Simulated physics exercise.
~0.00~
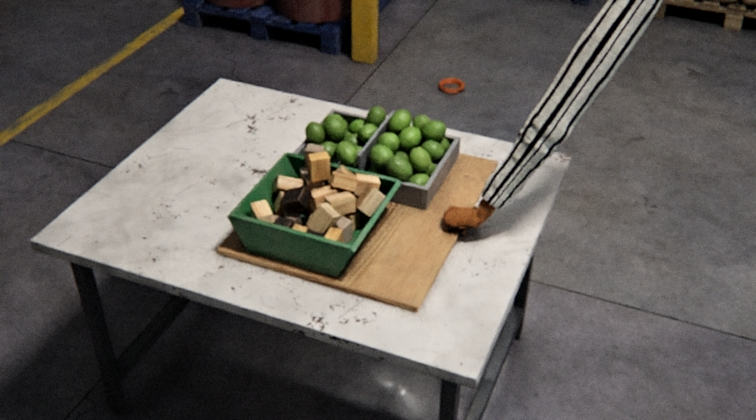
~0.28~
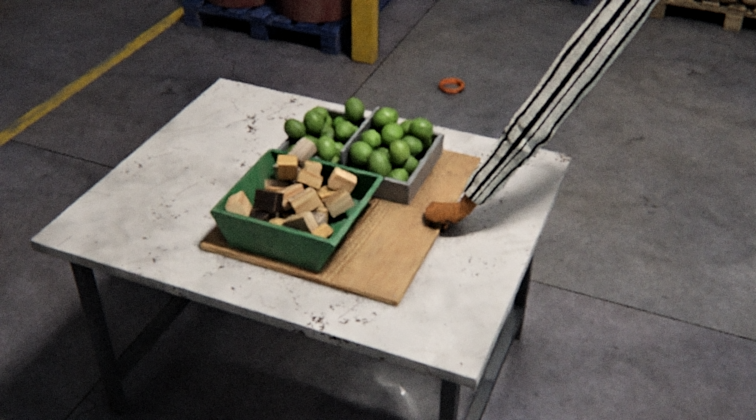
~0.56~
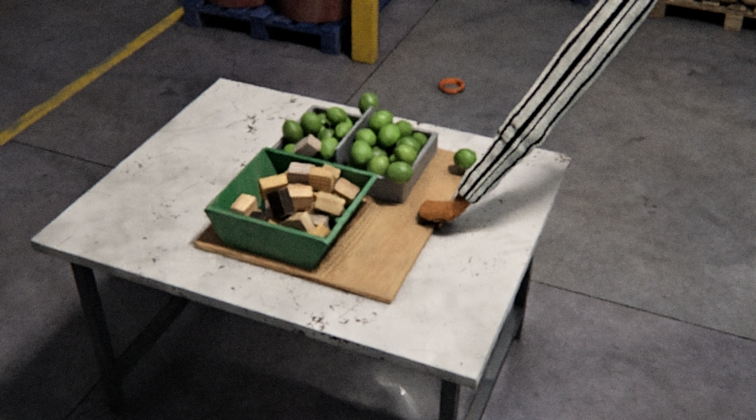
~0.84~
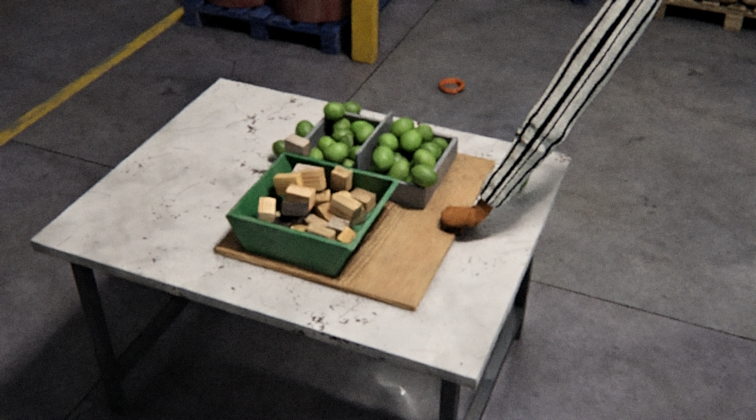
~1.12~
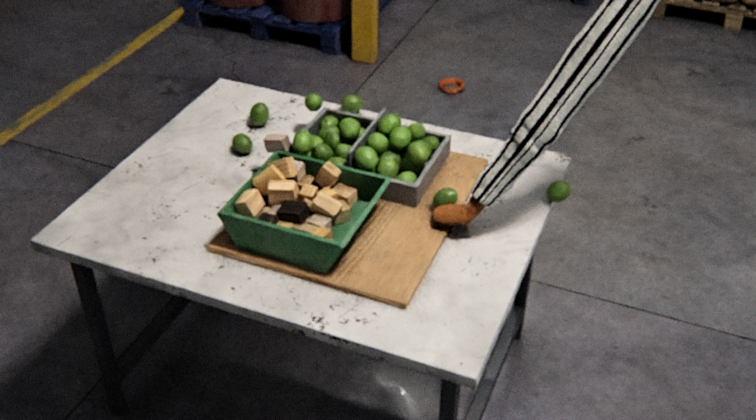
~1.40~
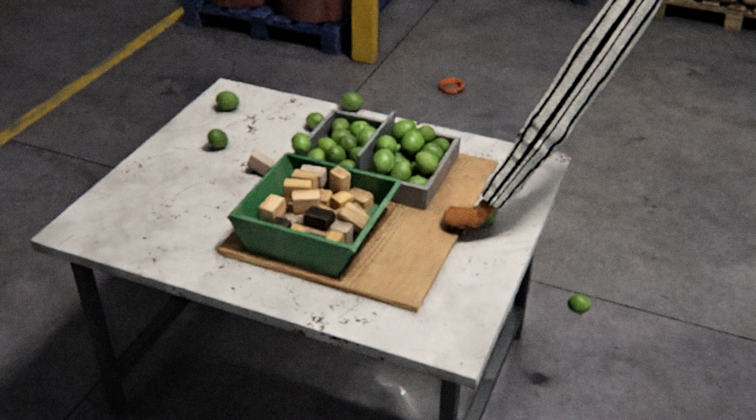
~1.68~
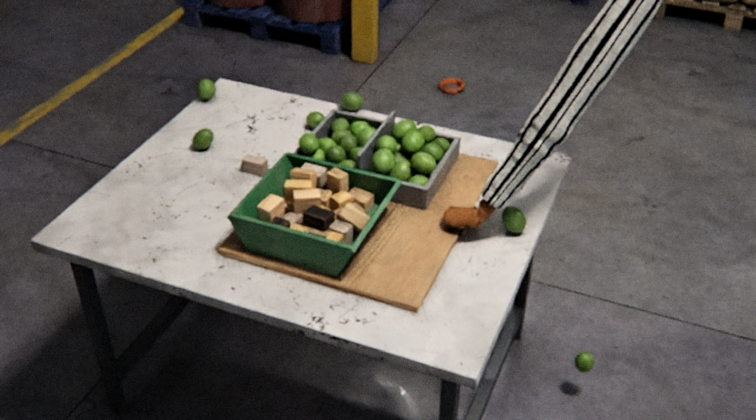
A board holding two totes slides left and right, spilling several limes and one wooden block.
